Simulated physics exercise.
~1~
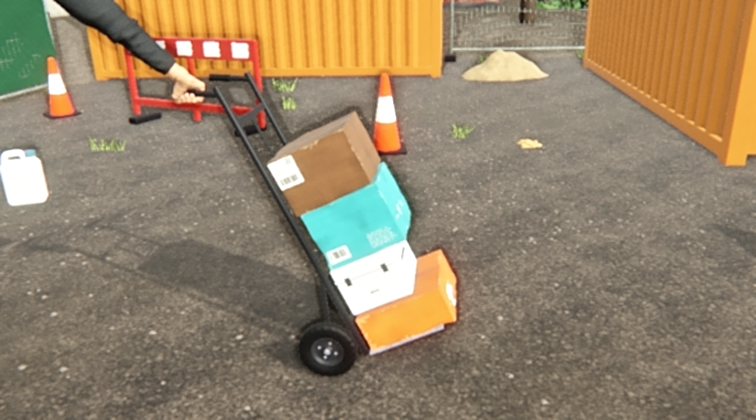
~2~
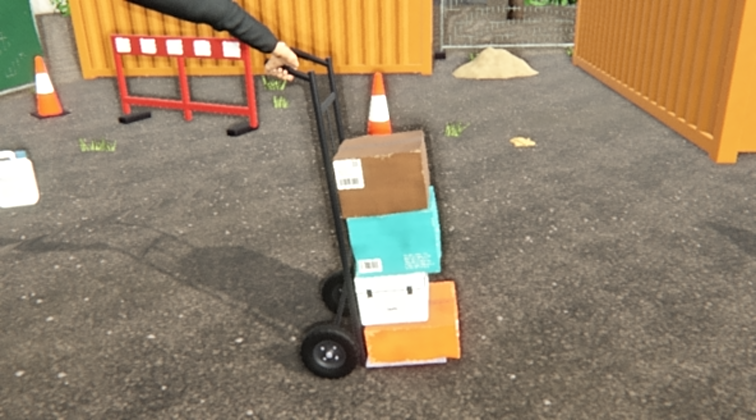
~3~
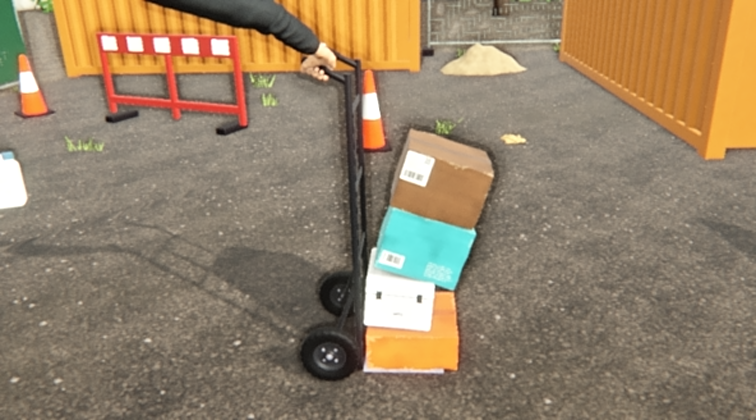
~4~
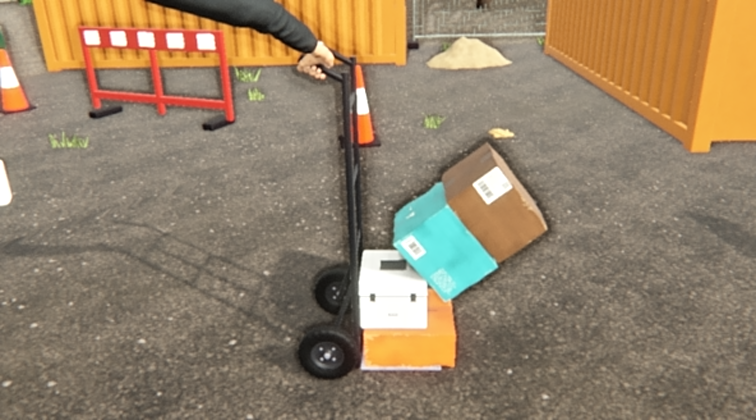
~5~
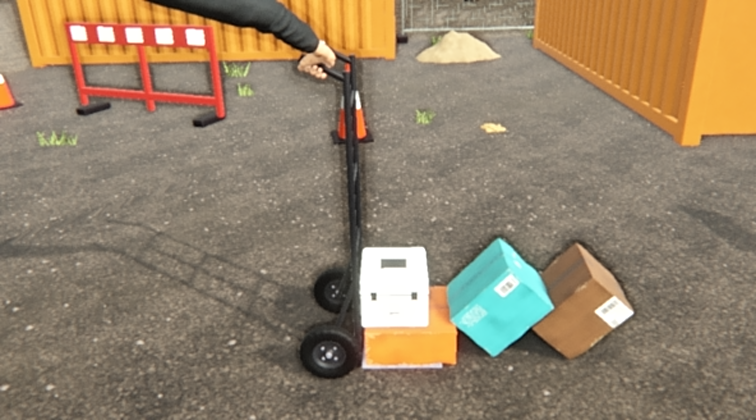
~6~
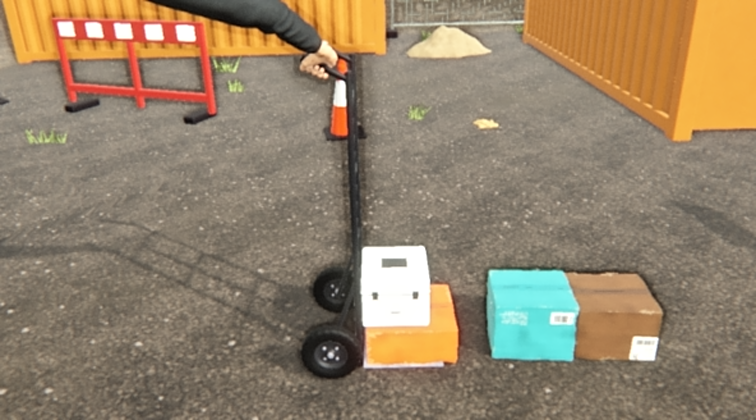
Hand tilting a loaded hand truck upright, turquoise and brown boxes toppling off rightward onto tarmac, white and orange ones staying aboard.
